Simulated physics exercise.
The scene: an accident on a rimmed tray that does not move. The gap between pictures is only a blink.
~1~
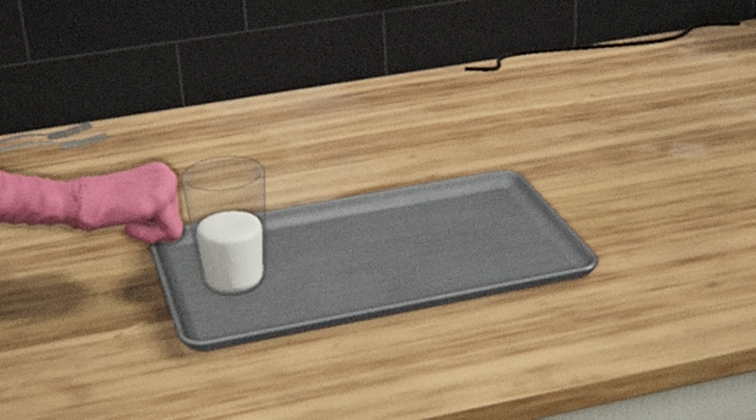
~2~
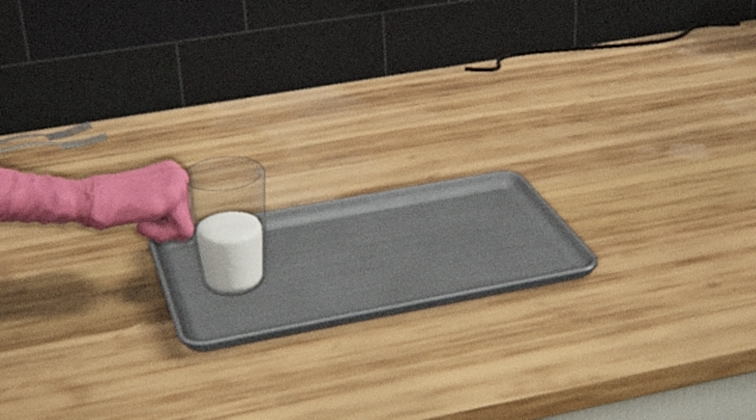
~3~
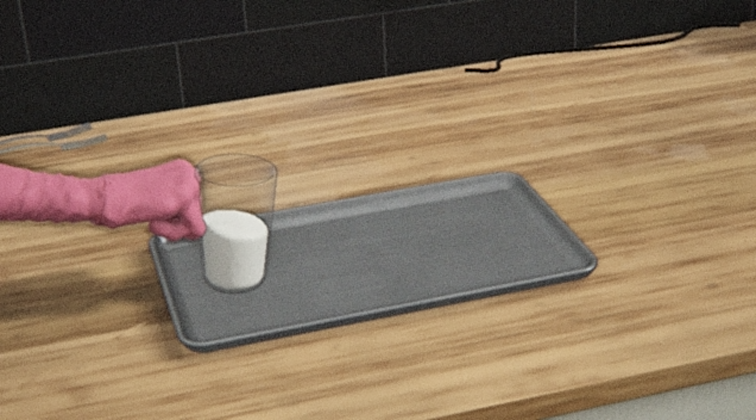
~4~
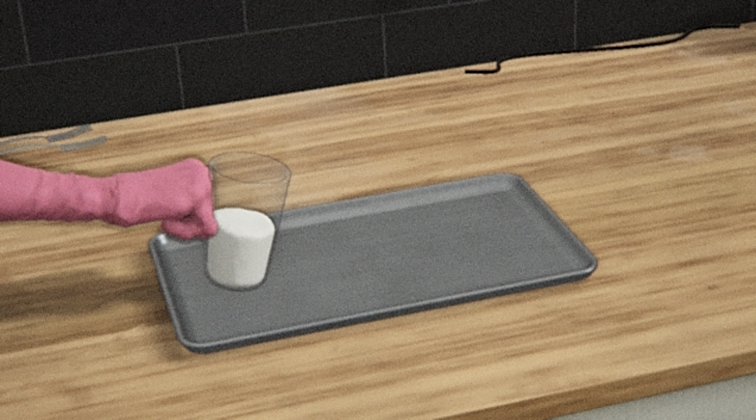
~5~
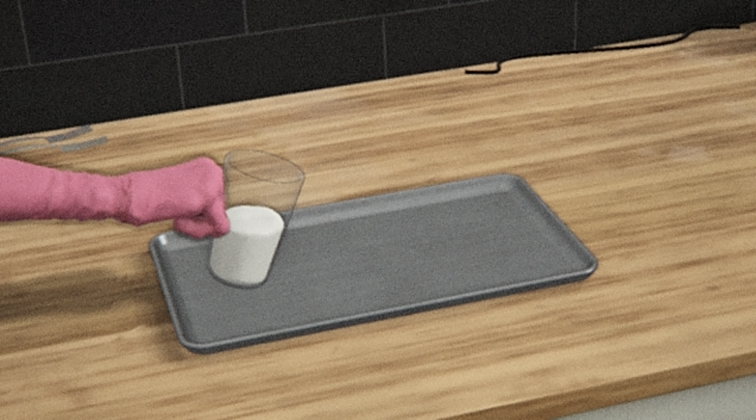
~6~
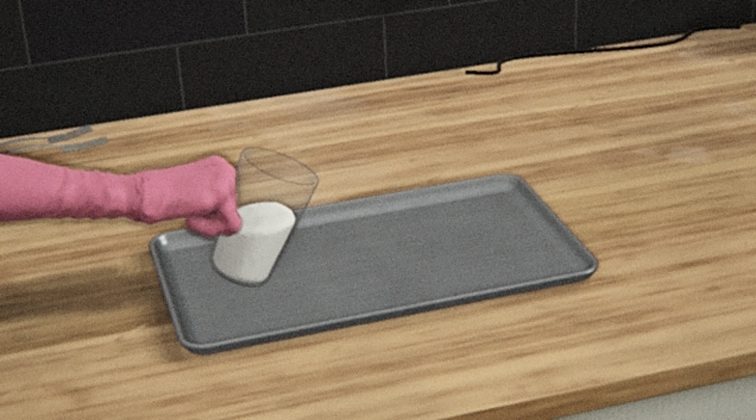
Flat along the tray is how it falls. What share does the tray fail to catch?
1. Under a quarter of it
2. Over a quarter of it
Option 2: Over a quarter of it.
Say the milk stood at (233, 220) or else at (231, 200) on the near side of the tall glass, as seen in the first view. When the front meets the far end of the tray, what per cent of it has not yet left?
50 % and 45 %.
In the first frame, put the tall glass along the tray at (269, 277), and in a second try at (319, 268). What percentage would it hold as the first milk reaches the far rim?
55 %, then 75 %, give or take.
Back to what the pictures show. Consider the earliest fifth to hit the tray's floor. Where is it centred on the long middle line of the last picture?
Landing point: About (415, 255).
A moment on, the tall glass is falling and 100 per cent is in the glass, 0 on the tray and 0 above or beyond its rim.
Next, the tall glass lies on its side and 82 per cent is in the glass, 12 on the tray and 5 above or beyond its rim.
Then the tall glass lies on its side and 42 per cent is in the glass, 56 on the tray and 2 above or beyond its rim.
Later the tall glass lies on its side and 21 per cent is in the glass, 44 on the tray and 34 above or beyond its rim.
At rest 65 per cent is held by tray and glass, 35 is off the tray.
